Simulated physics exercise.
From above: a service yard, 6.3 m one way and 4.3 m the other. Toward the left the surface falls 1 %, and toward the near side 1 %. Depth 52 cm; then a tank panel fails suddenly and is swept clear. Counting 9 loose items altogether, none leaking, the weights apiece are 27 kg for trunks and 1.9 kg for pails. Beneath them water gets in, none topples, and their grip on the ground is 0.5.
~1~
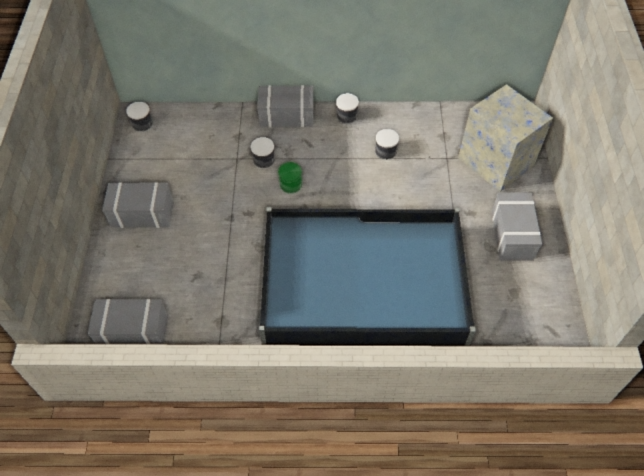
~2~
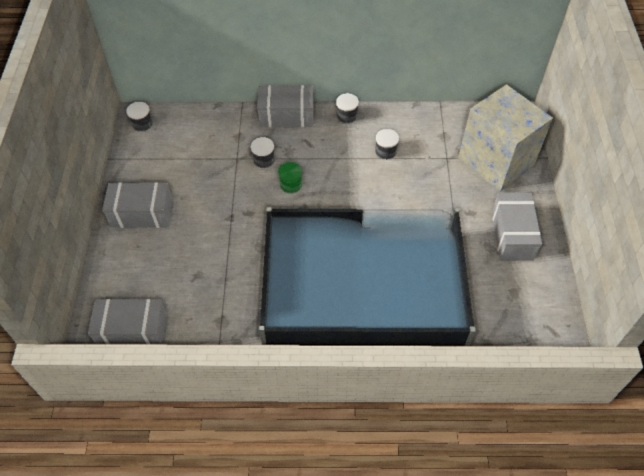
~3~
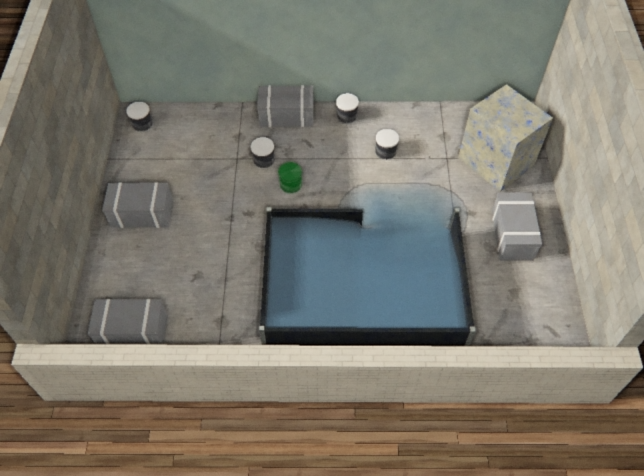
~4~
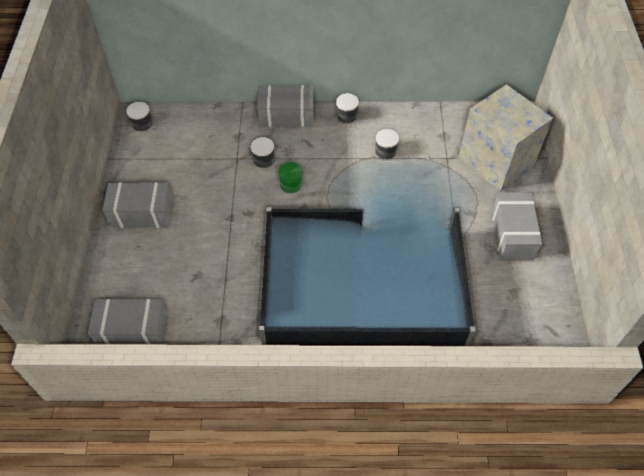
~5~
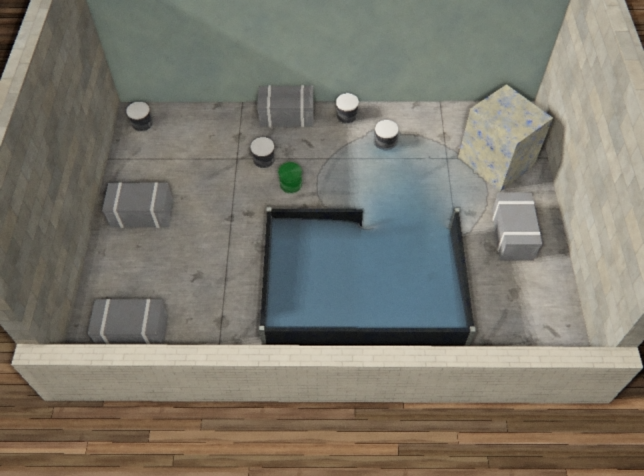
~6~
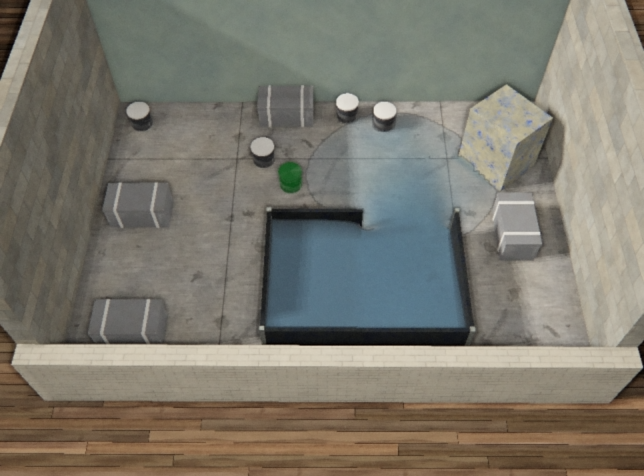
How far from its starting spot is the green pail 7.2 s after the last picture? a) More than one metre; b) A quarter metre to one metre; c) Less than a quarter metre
A quarter metre to one metre (b).
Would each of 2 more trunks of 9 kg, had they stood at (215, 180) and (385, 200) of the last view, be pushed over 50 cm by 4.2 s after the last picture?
Lab note - in order: Above threshold / above threshold.
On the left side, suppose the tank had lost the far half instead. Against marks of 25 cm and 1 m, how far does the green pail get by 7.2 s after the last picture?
My answer is that the green pail is flushed far out.
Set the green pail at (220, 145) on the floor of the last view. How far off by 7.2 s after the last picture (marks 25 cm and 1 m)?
In the end it is hauled off.
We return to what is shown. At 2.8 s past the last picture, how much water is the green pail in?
Around 2 cm.
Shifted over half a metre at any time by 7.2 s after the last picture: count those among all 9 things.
The number is 7.
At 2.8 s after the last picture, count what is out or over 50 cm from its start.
Tally: 4.
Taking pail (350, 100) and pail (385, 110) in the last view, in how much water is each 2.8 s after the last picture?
Depth approx. 2 cm / 7 cm.
Then, 0.9 s after the last picture the green pail is near (290, 171), 0.0 m from its start, aground; 2 afloat.
Then, 2.8 s after the last picture the green pail is near (293, 188), 0.3 m from its start, aground; 2 afloat.
Then, 4.8 s after the last picture the green pail is near (292, 195), 0.4 m from its start, aground; 4 afloat.
Then, 7.2 s after the last picture the green pail is near (291, 202), 0.5 m from its start, aground; 7 afloat.
